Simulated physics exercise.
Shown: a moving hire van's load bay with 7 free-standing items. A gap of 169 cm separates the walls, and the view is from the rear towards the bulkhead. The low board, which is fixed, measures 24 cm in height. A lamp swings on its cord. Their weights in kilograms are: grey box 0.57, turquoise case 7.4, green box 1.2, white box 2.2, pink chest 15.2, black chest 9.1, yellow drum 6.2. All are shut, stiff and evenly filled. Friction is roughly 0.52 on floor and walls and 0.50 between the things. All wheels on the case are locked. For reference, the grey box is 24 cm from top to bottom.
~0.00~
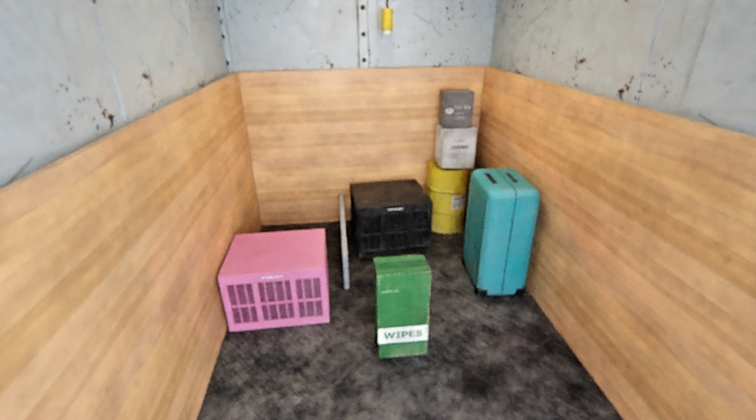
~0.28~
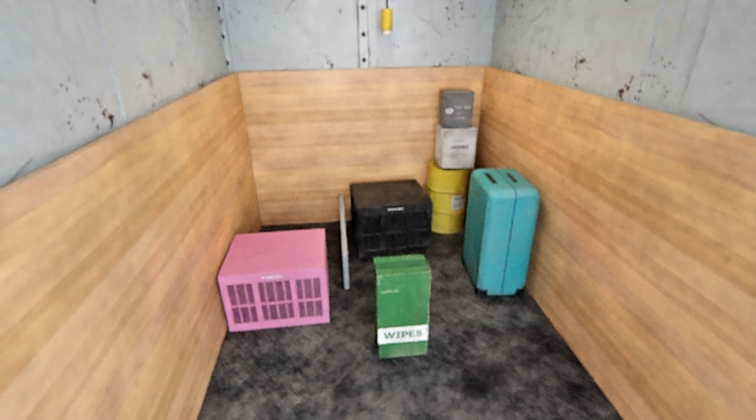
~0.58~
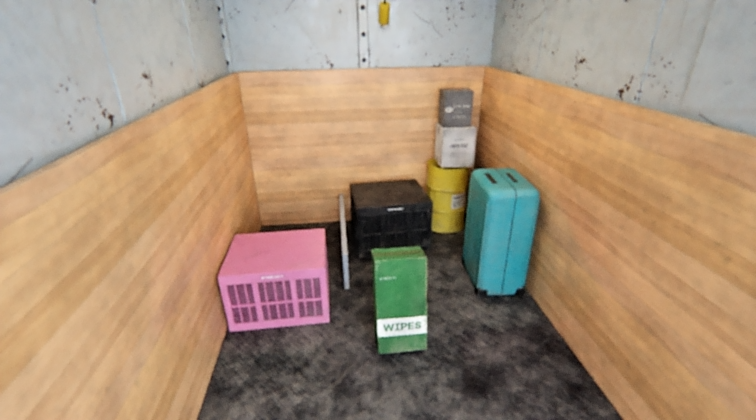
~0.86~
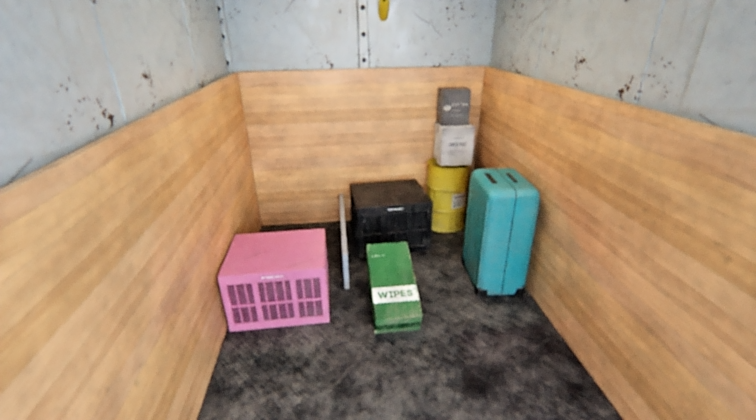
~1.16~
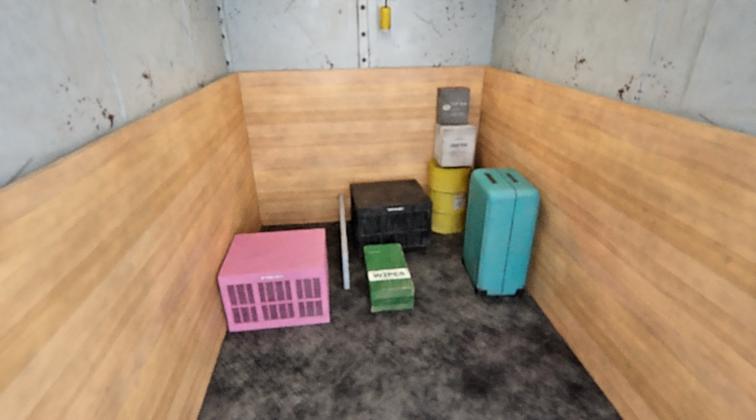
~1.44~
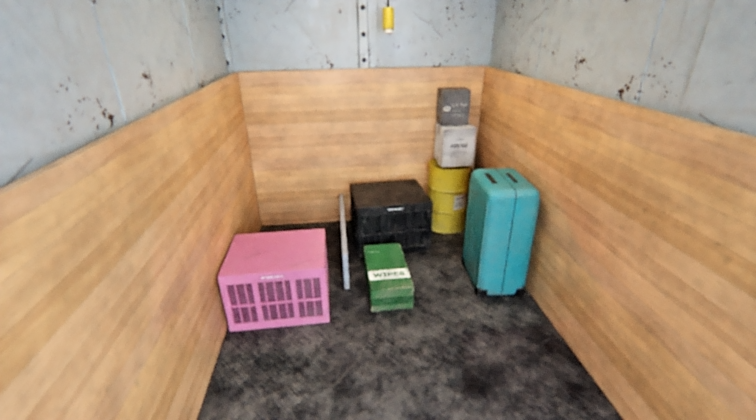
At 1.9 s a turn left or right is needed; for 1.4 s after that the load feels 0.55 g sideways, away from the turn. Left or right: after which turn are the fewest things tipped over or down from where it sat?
After the left turn.
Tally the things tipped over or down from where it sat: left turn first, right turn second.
Turning left 1, turning right 4.
Turning left. At 2.44 s, force 0.55 g right; grey box leaning 6° near (471, 103); turquoise case slid 3 cm near (502, 231); green box on its side.
After 2.84 s, force 0.55 g right; grey box leaning 6° near (471, 104); turquoise case slid 4 cm near (503, 232); green box on its side.
After 3.44 s, steady run; grey box slid 11 cm near (462, 105); turquoise case slid 4 cm near (503, 232); green box on its side.
At rest (4.0 s), tipped over in the back, green box; the other 6 in place, give or take 15 cm. In the last view, grey box near (447, 107), turquoise case near (503, 232).
Turning right instead, grey box, turquoise case, green box and white box tipped over or down from where it sat, 4 of 7 in all.
